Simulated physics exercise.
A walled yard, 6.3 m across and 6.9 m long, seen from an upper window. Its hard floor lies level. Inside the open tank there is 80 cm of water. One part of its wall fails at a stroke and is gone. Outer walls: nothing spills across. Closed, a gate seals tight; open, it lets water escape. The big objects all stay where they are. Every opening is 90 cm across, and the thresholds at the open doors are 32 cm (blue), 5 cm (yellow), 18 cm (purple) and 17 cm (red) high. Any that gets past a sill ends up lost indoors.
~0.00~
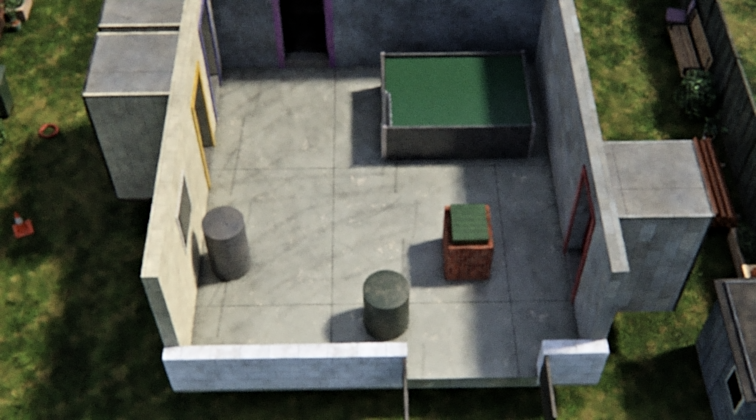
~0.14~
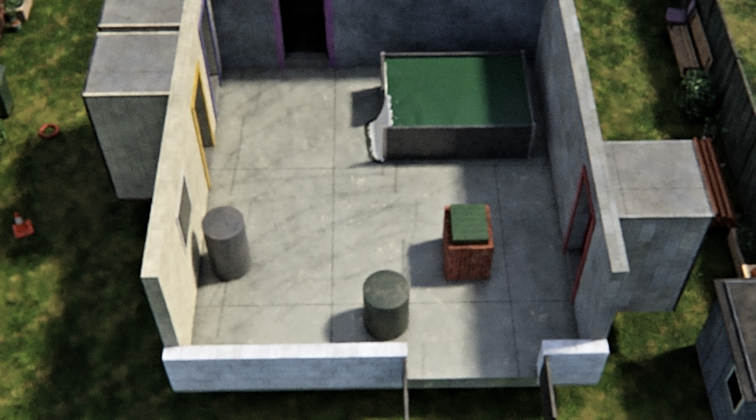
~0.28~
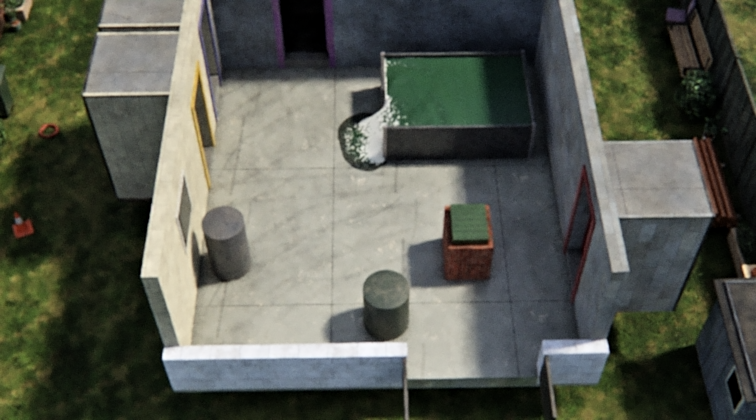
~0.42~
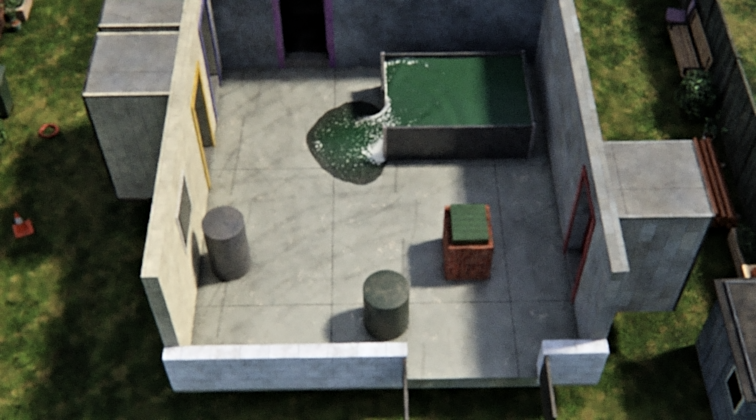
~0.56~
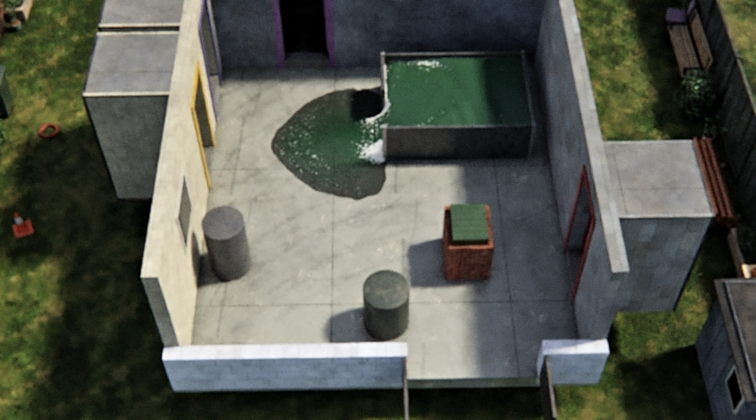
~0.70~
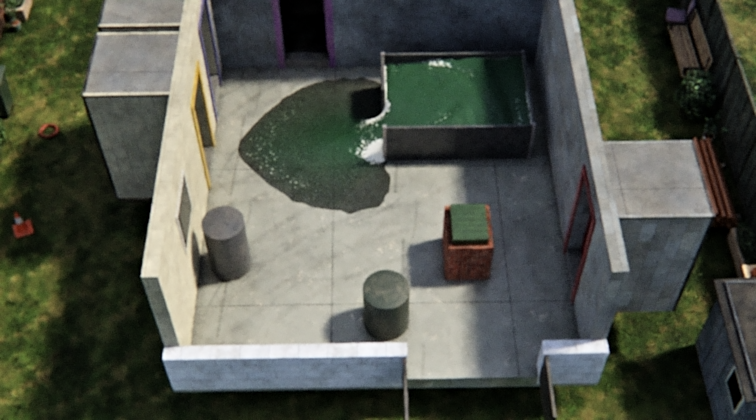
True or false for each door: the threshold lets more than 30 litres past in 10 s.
Blue door false, yellow door true, purple door false, red door false.
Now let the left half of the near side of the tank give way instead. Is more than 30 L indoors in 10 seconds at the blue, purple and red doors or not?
Blue short, purple short, red short.
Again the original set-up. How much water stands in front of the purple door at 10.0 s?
Roughly 7.5 cm deep.
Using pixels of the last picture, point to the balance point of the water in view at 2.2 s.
Near (385, 135).
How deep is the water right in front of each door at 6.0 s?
Centimetres: Blue 15 / yellow 18 / purple 8 / red 0.
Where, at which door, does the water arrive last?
The red door.
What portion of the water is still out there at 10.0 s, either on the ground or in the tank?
80 %.
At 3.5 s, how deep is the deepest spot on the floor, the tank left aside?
About 26 cm.
After 1.4 s water covers 35 % of the floor and is deepest (42 cm) near (375, 147); blue door 21 cm at the sill, 0 L in, yellow door 12 cm at the sill, 38 L in, purple door 7 cm at the sill, 0 L in, red door not reached.
After 2.2 s water covers 40 % of the floor and is deepest (40 cm) near (223, 70); blue door 27 cm at the sill, 0 L in, yellow door 20 cm at the sill, 157 L in, purple door 4 cm at the sill, 0 L in, red door not reached.
After 3.5 s water covers 45 % of the floor and is deepest (26 cm) near (375, 147); blue door 21 cm at the sill, 0 L in, yellow door 23 cm at the sill, 337 L in, purple door 13 cm at the sill, 0 L in, red door not reached.
After 6.0 s water covers 70 % of the floor and is deepest (22 cm) near (223, 70); blue door 15 cm at the sill, 1 L in, yellow door 18 cm at the sill, 540 L in, purple door 8 cm at the sill, 0 L in, red door not reached.
After 10.0 s water covers 95 % of the floor and is deepest (14 cm) near (200, 267); blue door 11 cm at the sill, 1 L in, yellow door 12 cm at the sill, 713 L in, purple door 8 cm at the sill, 0 L in, red door 7 cm at the sill, 0 L in.
